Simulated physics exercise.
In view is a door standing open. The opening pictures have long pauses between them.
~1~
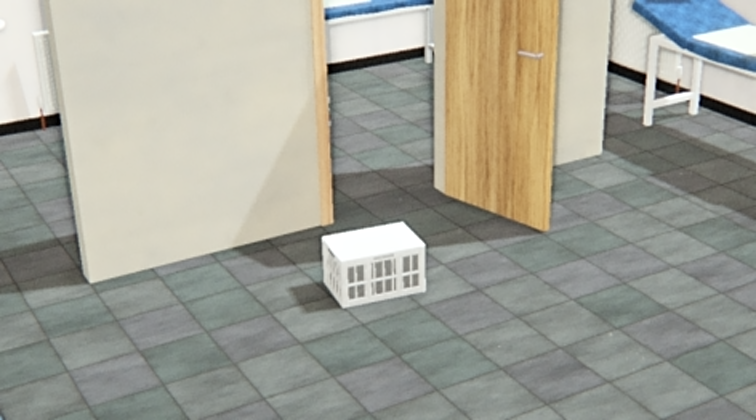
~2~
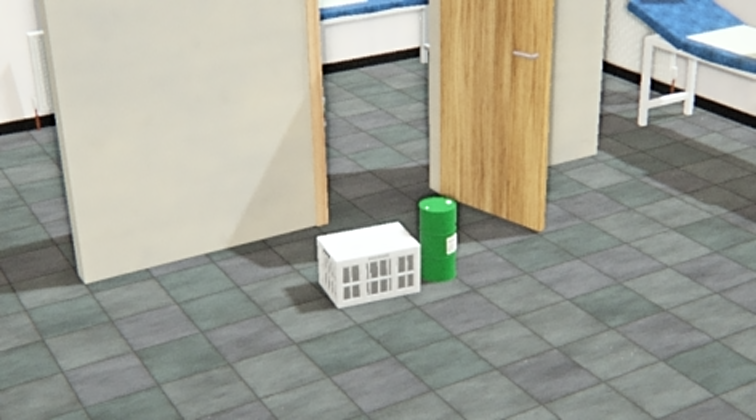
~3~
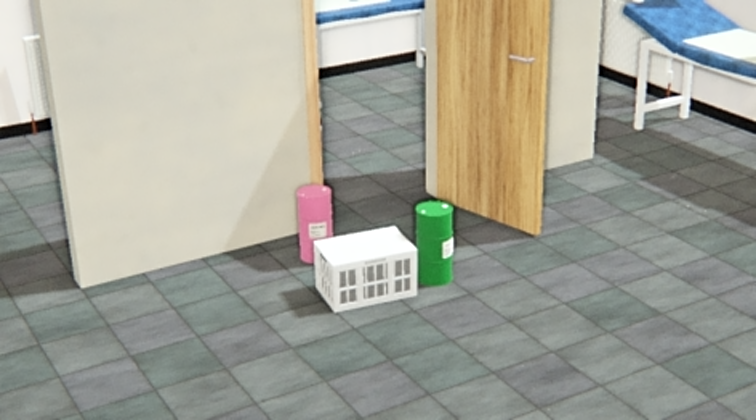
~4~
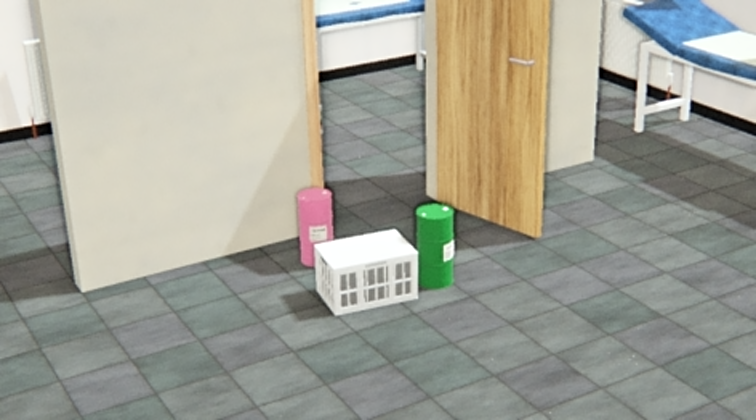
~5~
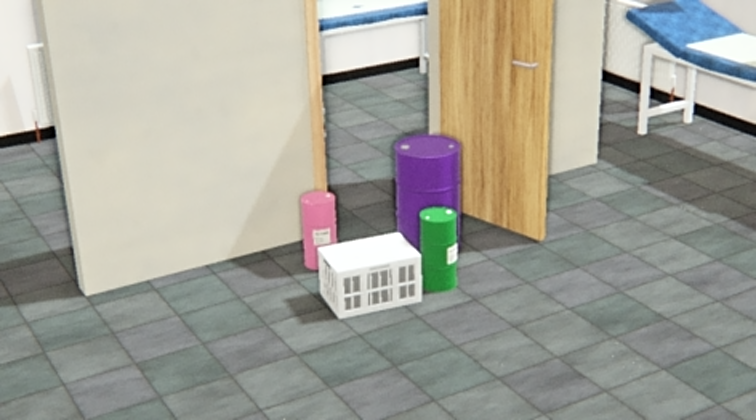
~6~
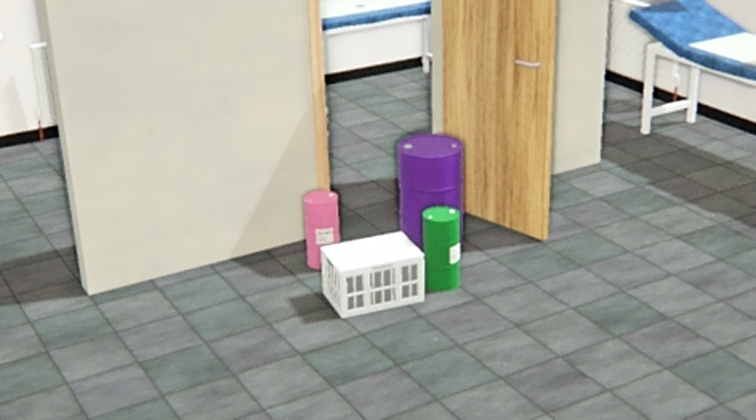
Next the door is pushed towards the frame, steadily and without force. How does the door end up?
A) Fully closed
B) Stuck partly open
The answer is B.
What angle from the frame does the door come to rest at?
Close to 70 degrees, I'd say.
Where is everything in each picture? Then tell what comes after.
The first picture shows door wide open and still; white crate (374, 264).
The second picture shows door wide open and still; green canister (438, 240); white crate (369, 265).
The third picture shows door wide open and still; pink canister (316, 224); green canister (434, 244).
The fourth picture shows door wide open and still; white crate (366, 272); pink canister (316, 227).
The fifth picture shows door wide open and still; green canister (439, 250); white crate (370, 275).
The sixth picture shows door wide open and still; purple drum (431, 196); pink canister (323, 230).
Then, 0.40 s past the last view, door at 98°.
Then, 0.70 s past the last view, door at 87°.
Then, 0.90 s past the last view, door at 78°.
Then, 1.10 s past the last view, door at 70°.
Finally, door at 69°; all 4 still in place. Final places as the last picture's camera would see them, purple drum near (430, 196).
